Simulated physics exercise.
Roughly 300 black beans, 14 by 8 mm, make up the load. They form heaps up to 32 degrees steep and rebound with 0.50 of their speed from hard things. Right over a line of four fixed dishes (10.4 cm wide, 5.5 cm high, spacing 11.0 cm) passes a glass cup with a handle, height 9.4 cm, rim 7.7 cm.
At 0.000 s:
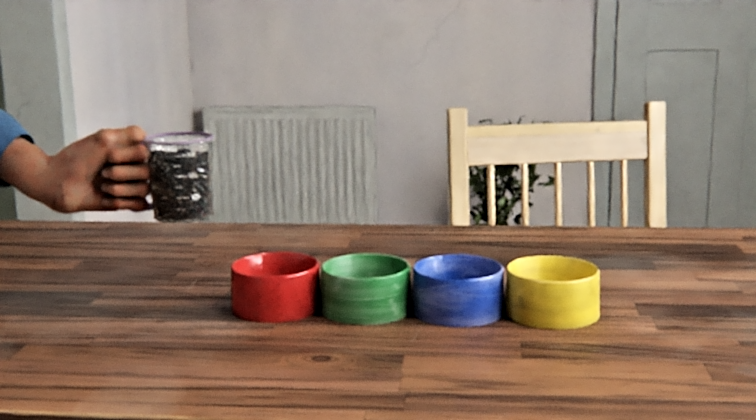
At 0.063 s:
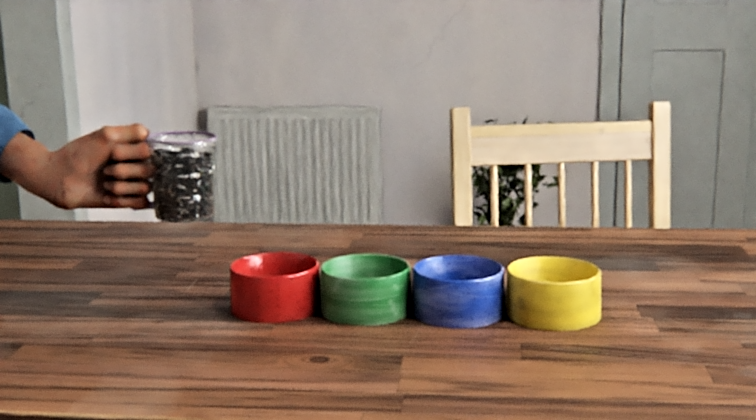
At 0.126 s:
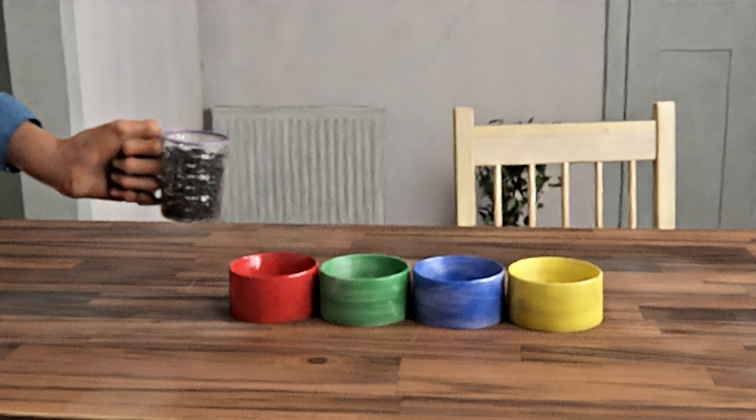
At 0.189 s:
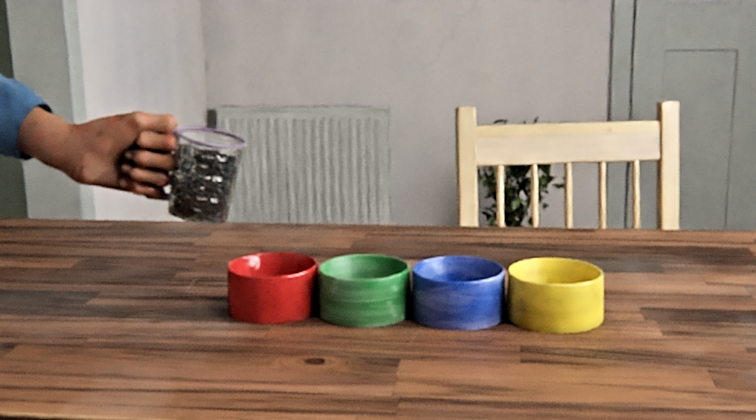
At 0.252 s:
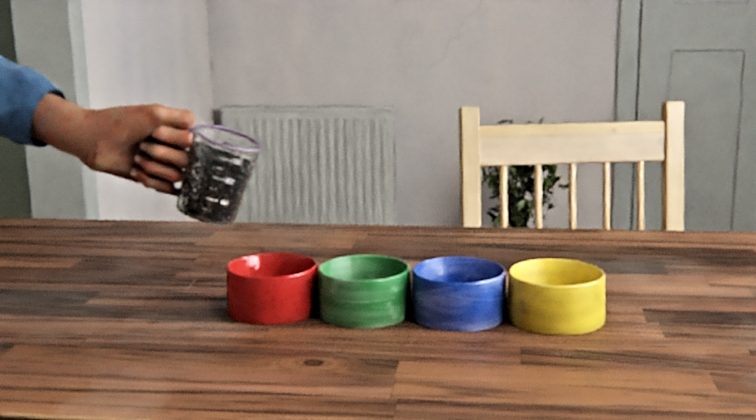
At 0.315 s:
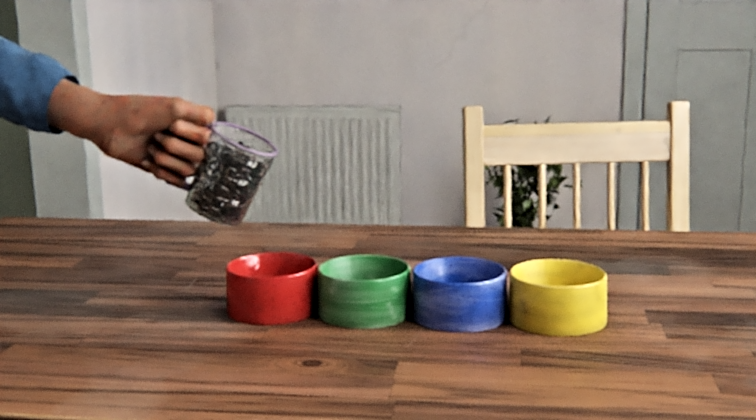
A hand in a blue sleeve, at the left and seen from the front across a wooden table, holds a clear glass cup of black beans by its handle in a room with grey walls. Red, green, blue and yellow dishes stand in a row left to right, before a radiator and a pale wooden chair. The hand moves the cup slightly right, tilting it rightward, while the view shifts very slightly.
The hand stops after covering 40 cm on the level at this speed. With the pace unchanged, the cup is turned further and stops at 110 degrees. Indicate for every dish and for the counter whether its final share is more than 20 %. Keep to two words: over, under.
Red: Under, blue: Over, green: Under, yellow: Over, counter: Under.
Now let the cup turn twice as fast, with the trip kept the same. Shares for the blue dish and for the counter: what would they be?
Result: Blue dish 50, counter 10.
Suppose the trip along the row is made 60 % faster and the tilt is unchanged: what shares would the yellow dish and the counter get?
Yellow 60, counter 40.
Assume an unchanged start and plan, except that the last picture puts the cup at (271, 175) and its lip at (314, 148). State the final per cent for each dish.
You'd end up with red at 0, blue at 0, green at 0 and yellow at 90.
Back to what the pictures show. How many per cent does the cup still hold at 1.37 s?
Around 40 in a hundred.
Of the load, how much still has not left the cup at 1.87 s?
About 0 percent.
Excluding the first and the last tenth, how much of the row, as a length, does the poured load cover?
14 cm.
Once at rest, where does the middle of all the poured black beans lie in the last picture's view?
Look around (549, 305) in the last picture.
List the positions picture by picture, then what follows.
The first picture shows cup at (181, 177), tilt 0 degrees, lip at (211, 138), moved 0.0 cm; middle of the pieces at (180, 184); red dish at (275, 265); green dish at (366, 266); blue dish at (458, 268); yellow dish at (553, 269).
The second picture shows cup at (184, 177), tilt 2 degrees, lip at (214, 139), moved 0.4 cm; middle of the pieces at (182, 184).
The third picture shows cup at (193, 176), tilt 7 degrees, lip at (227, 141), moved 1.7 cm; middle of the pieces at (190, 183).
The fourth picture shows cup at (204, 176), tilt 13 degrees, lip at (243, 145), moved 3.2 cm; middle of the pieces at (201, 183).
The fifth picture shows cup at (217, 176), tilt 20 degrees, lip at (259, 150), moved 4.8 cm; middle of the pieces at (213, 182).
The sixth picture shows cup at (229, 175), tilt 26 degrees, lip at (275, 154), moved 6.4 cm; middle of the pieces at (225, 181); red dish at (272, 265); green dish at (364, 268); blue dish at (460, 270); yellow dish at (558, 273). Its pace works out near 105 degrees a second; the hand travels 25 cm a second.
After 0.95 s, tilt 92 degrees; cup holds 95 %.
Then, at 1.37 s, tilt 110 degrees; cup holds 40 %, blue 35 %, yellow 15 %.
After 1.87 s, tilt 110 degrees; cup holds 0 %, blue 35 %, yellow 60 %.
In the end, at 2.4 s, red 0 %, blue 35 %, green 0 %, yellow 60 %, counter 5 %.
